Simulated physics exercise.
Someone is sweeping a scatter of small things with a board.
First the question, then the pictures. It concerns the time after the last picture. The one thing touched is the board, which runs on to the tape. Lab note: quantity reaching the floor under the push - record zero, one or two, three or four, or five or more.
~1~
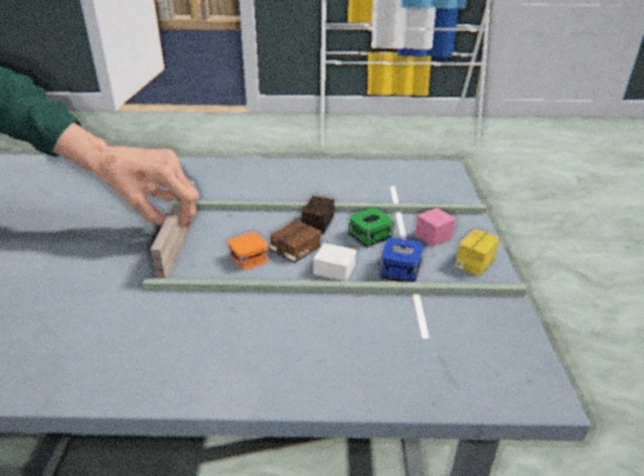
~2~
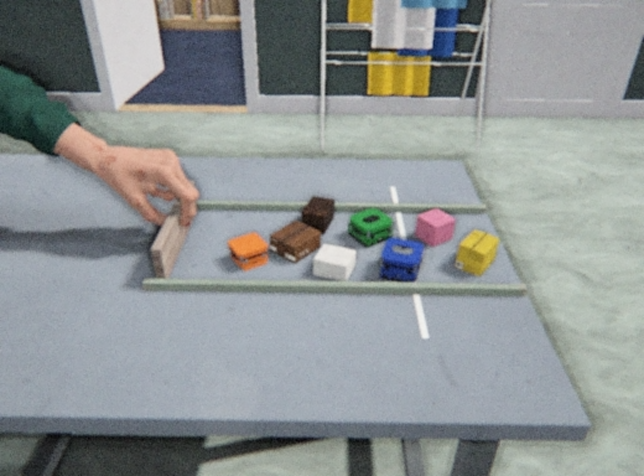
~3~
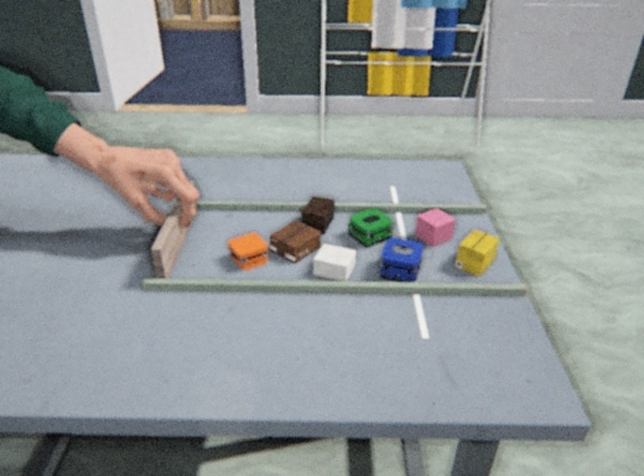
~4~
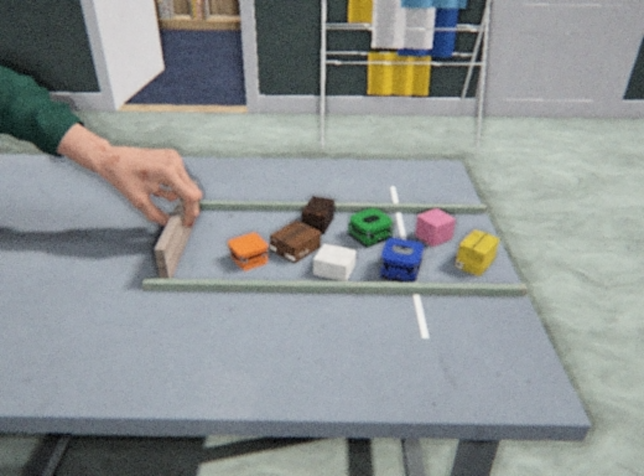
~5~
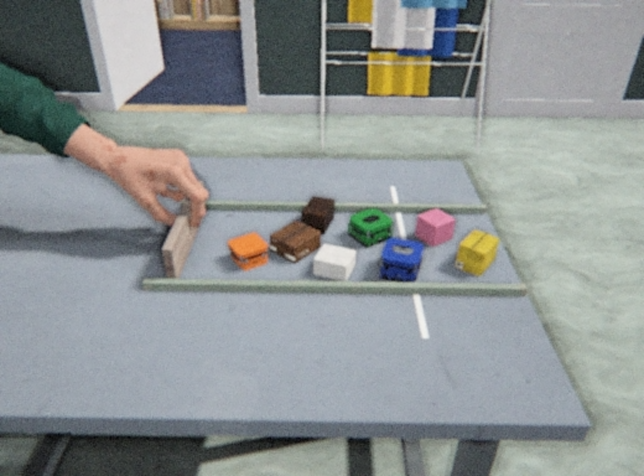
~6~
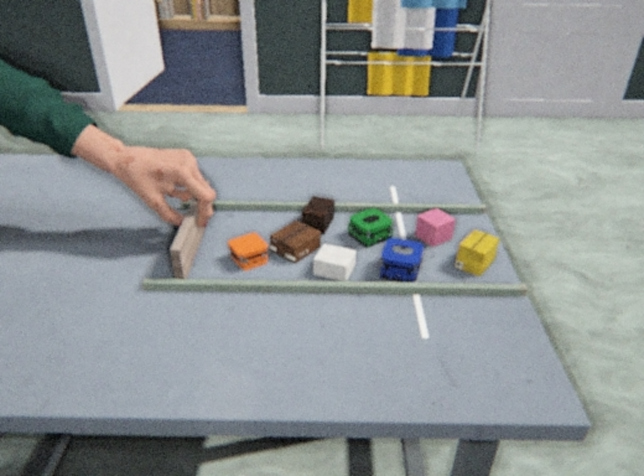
Off the edge: Just one to two.
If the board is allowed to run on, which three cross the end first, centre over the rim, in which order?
Earliest first - yellow box, pink block, blue case.
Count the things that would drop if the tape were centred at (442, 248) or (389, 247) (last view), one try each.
Try by try, 3 and 0.
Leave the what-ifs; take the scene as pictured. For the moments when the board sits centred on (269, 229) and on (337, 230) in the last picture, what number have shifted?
The first count is 2, and then it's 6.
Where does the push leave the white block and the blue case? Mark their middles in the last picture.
White block at about (460, 263), blue case at about (496, 262).
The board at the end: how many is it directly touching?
The count in contact is 3.
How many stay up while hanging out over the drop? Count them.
1 in all.
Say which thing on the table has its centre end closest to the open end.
It's the pink block that ends nearest.
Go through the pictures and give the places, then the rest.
In the first frame, yellow box (477, 252); pink block (435, 227); blue case (402, 260); board (177, 227); tape (406, 247).
In the second frame, pink block (435, 227); white block (335, 262).
In the third frame, blue case (402, 260); board (177, 227).
In the fourth frame, yellow box (477, 253); orange case (248, 252).
In the fifth frame, pink block (435, 227); black block (318, 215).
In the sixth frame, yellow box (477, 253); pink block (435, 227); blue case (402, 260); board (194, 228); tape (406, 247).
Soon after, none off yet; yellow box at rest near (477, 253); pink block at rest near (435, 227); blue case at rest near (402, 260).
At rest, the number that fall off is one or two; fallen, yellow box.
